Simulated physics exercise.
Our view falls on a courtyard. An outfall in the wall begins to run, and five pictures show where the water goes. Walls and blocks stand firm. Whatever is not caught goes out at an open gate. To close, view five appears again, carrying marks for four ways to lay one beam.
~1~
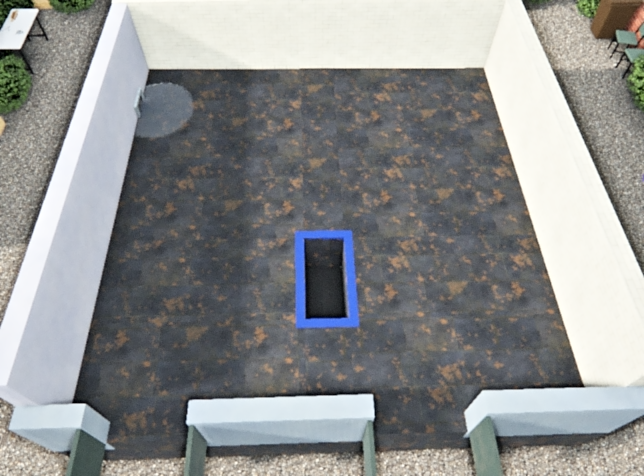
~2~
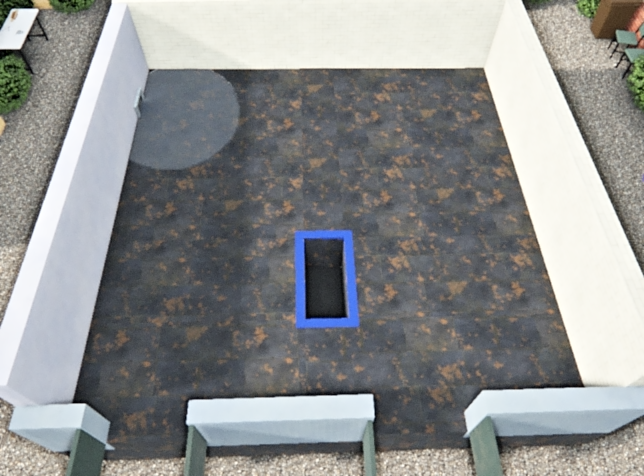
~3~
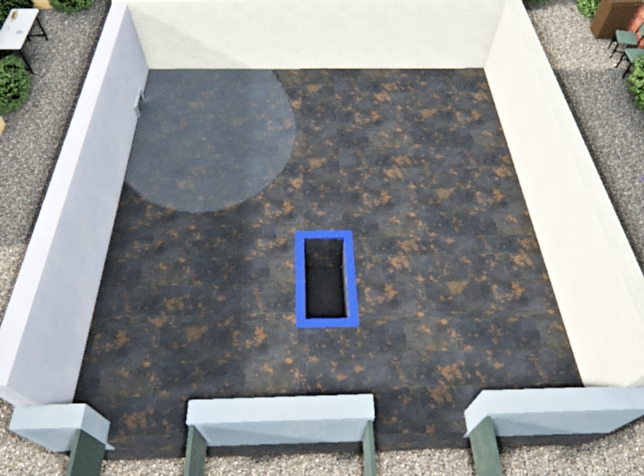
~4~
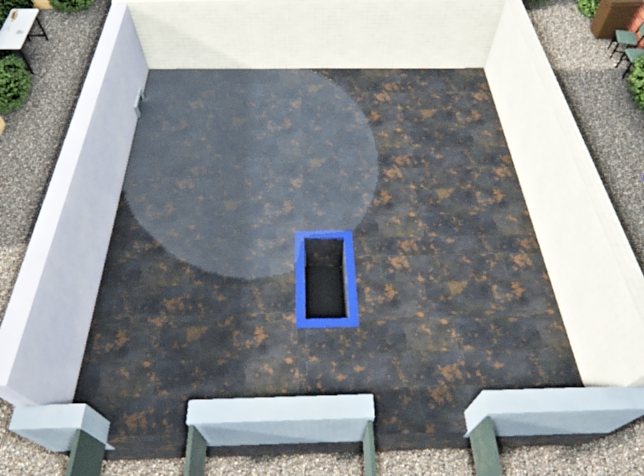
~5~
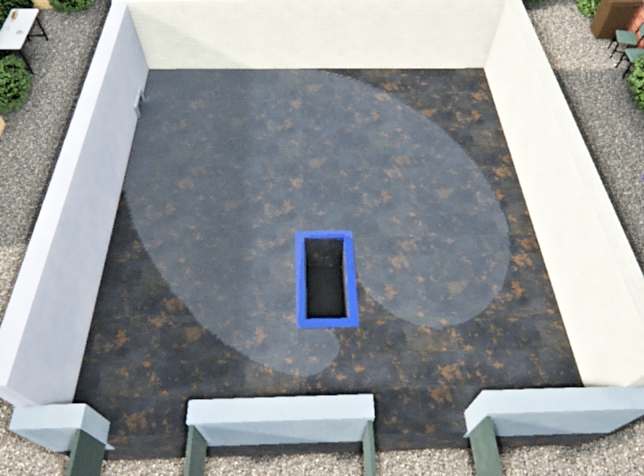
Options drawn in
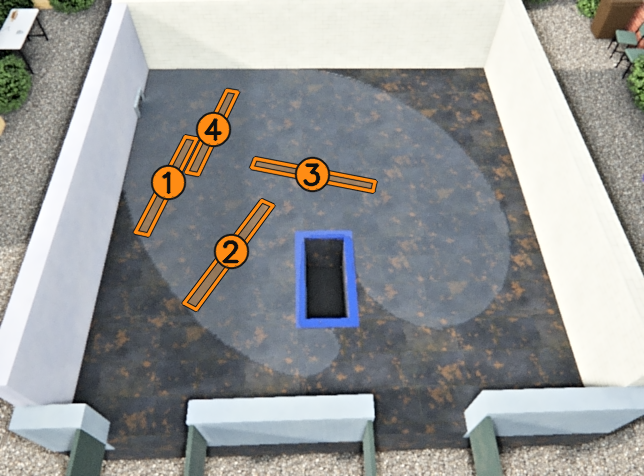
Water spreads from the back left corner across a walled courtyard and reaches the blue drain.
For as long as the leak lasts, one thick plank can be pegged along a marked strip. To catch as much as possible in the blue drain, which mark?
The best spot is 3.
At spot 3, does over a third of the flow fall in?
No.
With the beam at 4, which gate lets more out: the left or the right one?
More leaves on the right.
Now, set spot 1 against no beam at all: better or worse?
Spot 1 is worse.
In orange, 1 from (141, 233) to (191, 137); 2 from (190, 306) to (267, 203); 3 from (253, 163) to (373, 186); 4 from (192, 173) to (232, 91).
For spot 1, about 15 % of the stream goes into the blue drain, about 80 % out by the gates.
For spot 2, about 12 % of the stream goes into the blue drain, about 83 % out by the gates.
For spot 3, about 25 % of the stream goes into the blue drain, about 68 % out by the gates.
For spot 4, about 12 % of the stream goes into the blue drain, about 79 % out by the gates.
